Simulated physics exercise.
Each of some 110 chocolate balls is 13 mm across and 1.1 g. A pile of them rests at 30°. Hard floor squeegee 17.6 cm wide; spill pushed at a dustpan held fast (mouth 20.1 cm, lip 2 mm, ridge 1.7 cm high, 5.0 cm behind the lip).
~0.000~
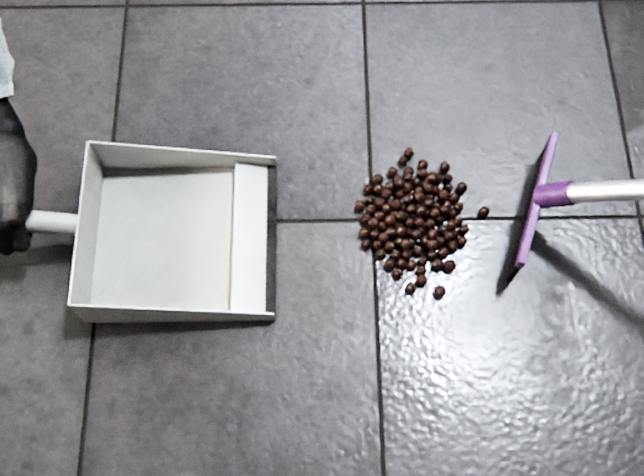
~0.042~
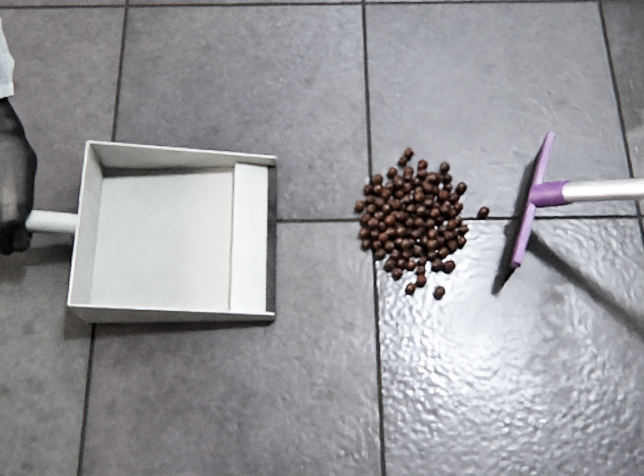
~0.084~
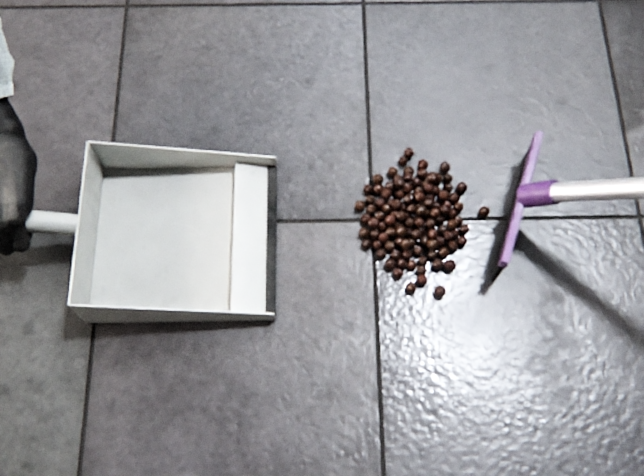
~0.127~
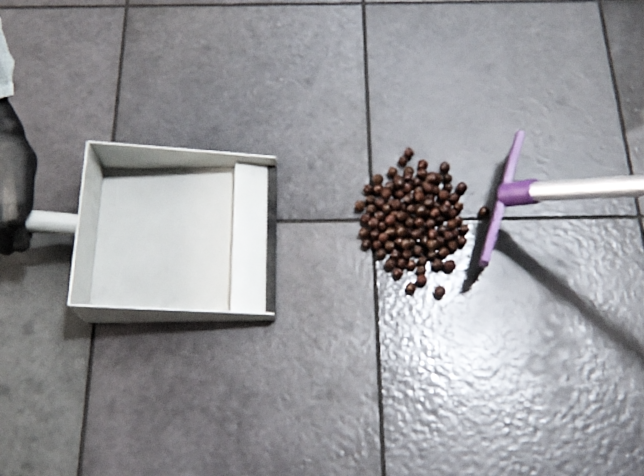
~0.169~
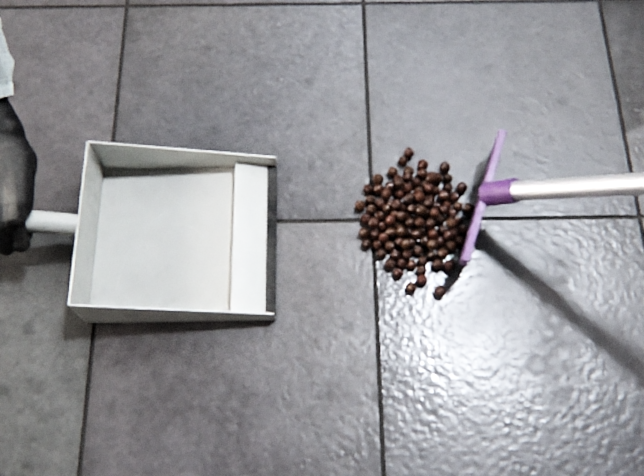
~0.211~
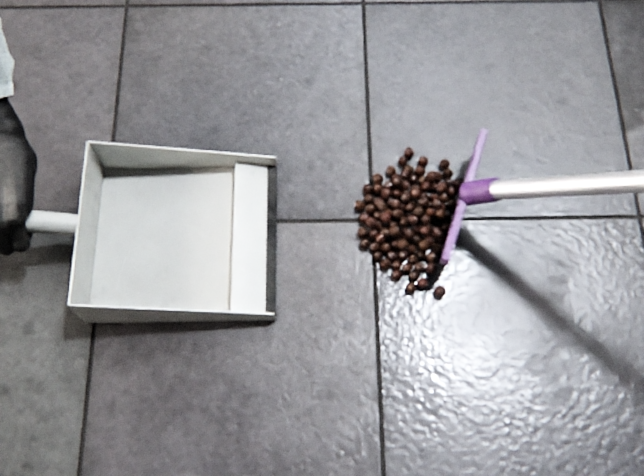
A purple squeegee blade on a pale handle slides leftward from the right over dark grey floor tiles, seen from above by a still camera. A loose pile of small, round, dark brown balls lies near the middle, and a gloved hand at left holds a white dustpan motionless. The blade crosses the gap, meets the pile's right edge and presses those balls closer together.
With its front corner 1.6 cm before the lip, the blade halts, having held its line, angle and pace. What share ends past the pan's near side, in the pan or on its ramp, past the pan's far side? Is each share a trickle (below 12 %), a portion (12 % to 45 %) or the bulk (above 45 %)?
Near side: A trickle; pan: A portion; far side: A portion.
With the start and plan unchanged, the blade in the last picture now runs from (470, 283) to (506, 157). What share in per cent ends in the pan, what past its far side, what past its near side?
Split: Pan = 0, far = 5, near = 5.
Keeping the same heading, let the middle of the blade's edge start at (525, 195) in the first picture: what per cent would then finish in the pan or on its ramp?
I'd put it at around 15 per cent.
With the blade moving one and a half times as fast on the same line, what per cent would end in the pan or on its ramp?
In that case roughly 20 percent.
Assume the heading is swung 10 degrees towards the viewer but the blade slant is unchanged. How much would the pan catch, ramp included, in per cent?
Then about 10 per cent.
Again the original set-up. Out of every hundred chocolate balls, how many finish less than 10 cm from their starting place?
About 5 percent.
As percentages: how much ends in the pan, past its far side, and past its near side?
In per cent - near side 0, pan 20, far side 30.
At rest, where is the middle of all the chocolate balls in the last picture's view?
When it all comes to rest, the middle is near (288, 192).
After 0.39 s, middle of the blade 13 cm from the lip; 0 % over the lip, far side 15 %, near side 0 %.
After 0.50 s, middle of the blade 7 cm from the lip; 5 % over the lip, far side 20 %, near side 0 %.
After 0.75 s, middle of the blade 5 cm from the lip; 20 % over the lip, far side 30 %, near side 0 %.
By 1.2 s all is still; near side 0 %, pan 20 %, far side 30 %, in front of the lip or behind the blade 50 %.
